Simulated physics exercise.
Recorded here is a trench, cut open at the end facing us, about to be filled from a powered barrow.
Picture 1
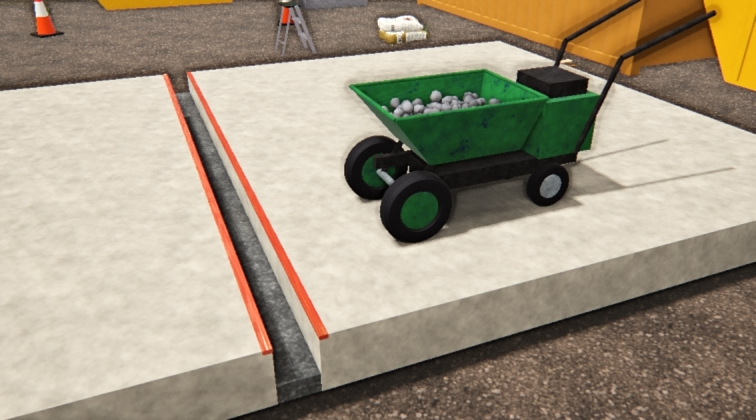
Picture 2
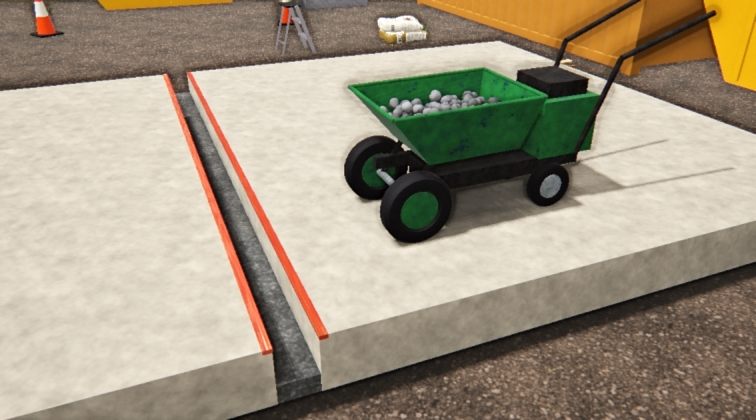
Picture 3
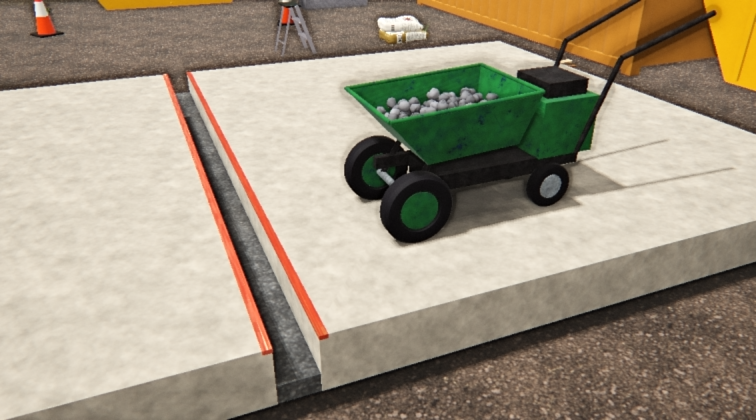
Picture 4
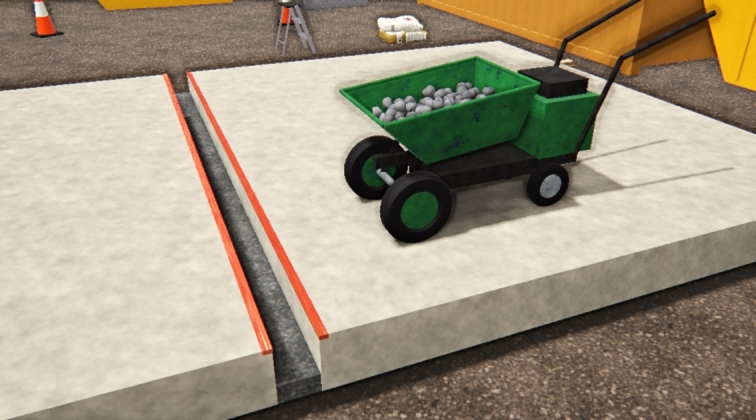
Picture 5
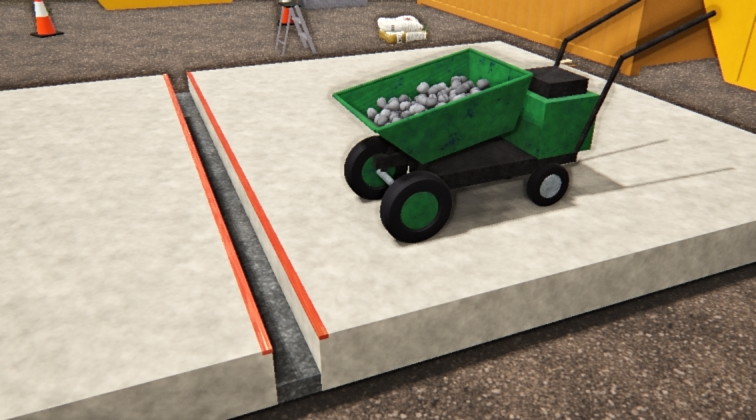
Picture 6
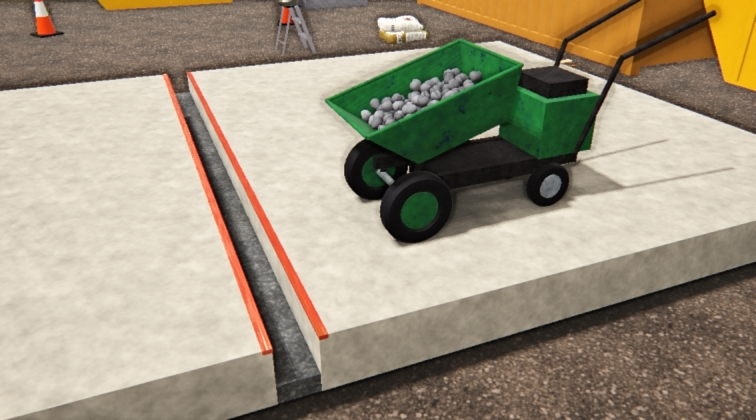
A green skip on a black-framed powered barrow tilts gradually forward, its lip dipping toward the left as its back end rises, on a pale slab seen from above at an angle. Grey round cobbles sit inside, and a narrow trench edged with orange-red strips lies to the left, a traffic cone beyond. The cobbles shift slightly with the skip, while the wheels and camera stay still.
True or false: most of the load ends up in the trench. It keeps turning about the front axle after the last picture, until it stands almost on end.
True.
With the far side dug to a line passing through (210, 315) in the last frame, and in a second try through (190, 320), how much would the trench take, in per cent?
The share would be 80 % first and 80 % second.
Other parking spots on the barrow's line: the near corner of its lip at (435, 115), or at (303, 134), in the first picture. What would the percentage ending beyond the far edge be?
Roughly 0 and 100 %.
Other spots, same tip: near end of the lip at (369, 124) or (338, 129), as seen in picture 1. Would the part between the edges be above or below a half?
At the first place more than half, at the second below a half.
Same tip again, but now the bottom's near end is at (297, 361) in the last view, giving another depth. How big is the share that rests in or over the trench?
60 %.
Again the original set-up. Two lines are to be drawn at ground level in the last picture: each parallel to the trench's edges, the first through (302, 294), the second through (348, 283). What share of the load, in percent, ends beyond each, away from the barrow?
Around 80 per cent for the first, and 100 per cent for the second.
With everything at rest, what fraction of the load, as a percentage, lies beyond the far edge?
Near 10 in every hundred.
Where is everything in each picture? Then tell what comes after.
Lip of the skip at (396, 121), level; top of the load at (448, 116), round cobbles; first edge of the trench at (302, 293); far edge at (251, 306), the trench under half as wide as the skip, and about as deep as wide, in the first picture.
Lip of the skip at (394, 121), level; top of the load at (447, 115), in the second picture.
Lip of the skip at (390, 123), tipped barely; top of the load at (454, 107), in the third picture.
Lip of the skip at (384, 126), tipped a little; top of the load at (468, 104), in the fourth picture.
Lip of the skip at (376, 131), tipped a little; top of the load at (463, 99), in the fifth picture.
Lip of the skip at (367, 138), tipped clearly; top of the load at (462, 93); first edge of the trench at (302, 293); far edge at (251, 306), in the sixth picture.
Soon after the last picture, skip tipped steeply; all in the skip.
A little later, skip tipped right over; most in the skip; about a quarter short of the trench; a small part in or heaped over the trench; a stray few falling.
Later still, skip tipped right over; a small part in the skip; about a quarter short of the trench; about two thirds in or heaped over the trench; a small part beyond it.
By the end, skip tipped right over; about a quarter short of the trench; about two thirds in or heaped over the trench; a small part beyond it.
